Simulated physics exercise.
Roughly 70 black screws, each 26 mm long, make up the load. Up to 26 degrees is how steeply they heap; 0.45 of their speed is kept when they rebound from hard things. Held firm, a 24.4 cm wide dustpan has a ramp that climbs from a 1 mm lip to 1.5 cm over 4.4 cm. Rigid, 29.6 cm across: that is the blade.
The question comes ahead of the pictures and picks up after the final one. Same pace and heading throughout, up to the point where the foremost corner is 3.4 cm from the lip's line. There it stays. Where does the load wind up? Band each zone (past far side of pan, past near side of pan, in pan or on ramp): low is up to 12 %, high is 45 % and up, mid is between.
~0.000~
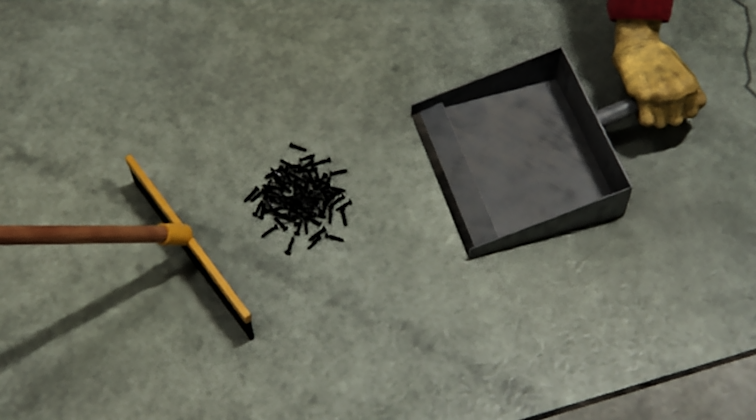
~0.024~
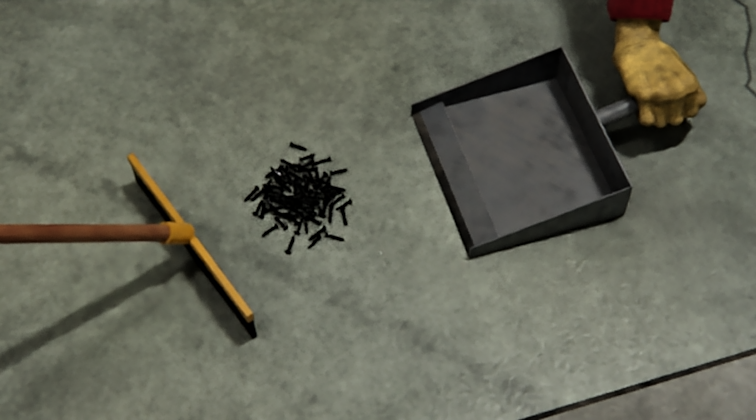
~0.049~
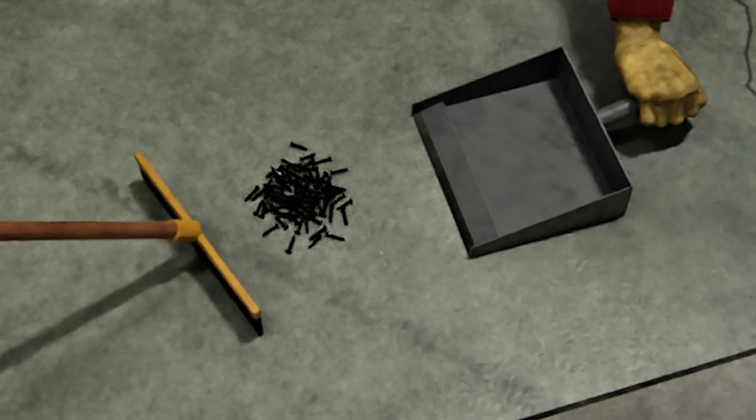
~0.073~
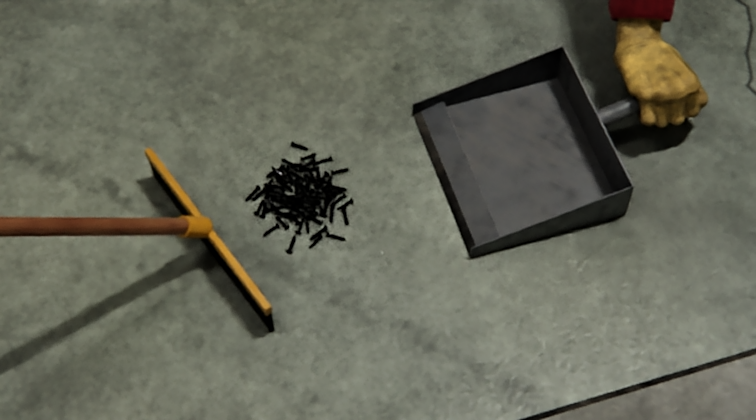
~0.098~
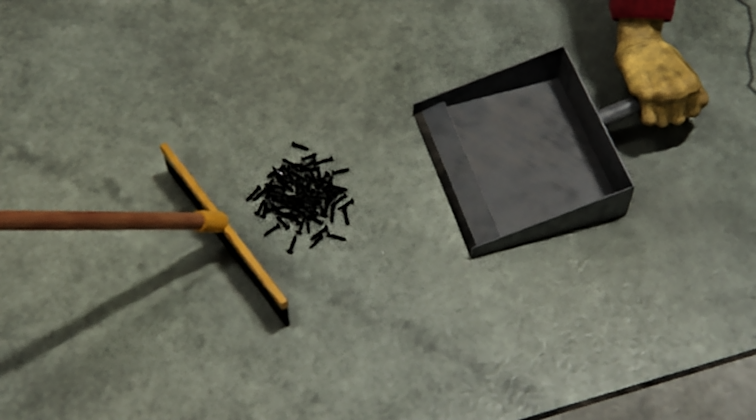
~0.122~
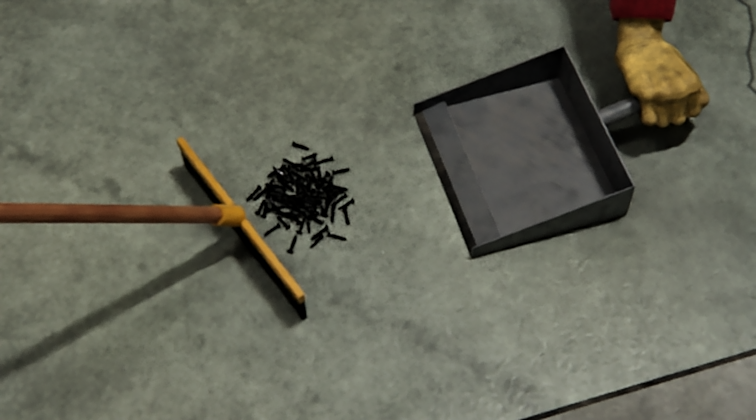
Far side mid, near side low, pan mid.
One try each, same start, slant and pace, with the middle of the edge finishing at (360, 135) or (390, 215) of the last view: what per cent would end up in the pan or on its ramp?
Some 20 in a hundred and 5 in a hundred.
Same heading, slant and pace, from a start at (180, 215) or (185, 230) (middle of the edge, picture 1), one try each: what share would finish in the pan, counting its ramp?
The two tries give about 25 % and about 25 %.
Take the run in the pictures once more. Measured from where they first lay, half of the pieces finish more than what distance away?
The figure is about 18 cm.
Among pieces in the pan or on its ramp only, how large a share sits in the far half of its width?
Something like 90 per cent of the catch.
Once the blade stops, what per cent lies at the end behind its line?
My guess is close to 0 per cent.
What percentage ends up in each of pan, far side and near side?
The far side ends with 20 per cent, the near side with 0 per cent and the pan with 20 per cent.
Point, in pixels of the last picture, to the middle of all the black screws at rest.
Centre at rest: Approx. (413, 140) px.
After 0.24 s, middle of the blade 17 cm from the lip; 0 % over the lip, far side 0 %, near side 0 %.
After 0.32 s, middle of the blade 10 cm from the lip; 0 % over the lip, far side 5 %, near side 0 %.
After 0.53 s, middle of the blade 8 cm from the lip; 20 % over the lip, far side 20 %, near side 0 %.
At rest (1.7 s), far side 20 %, near side 0 %, pan 20 %, in front of the lip or behind the blade 60 %.
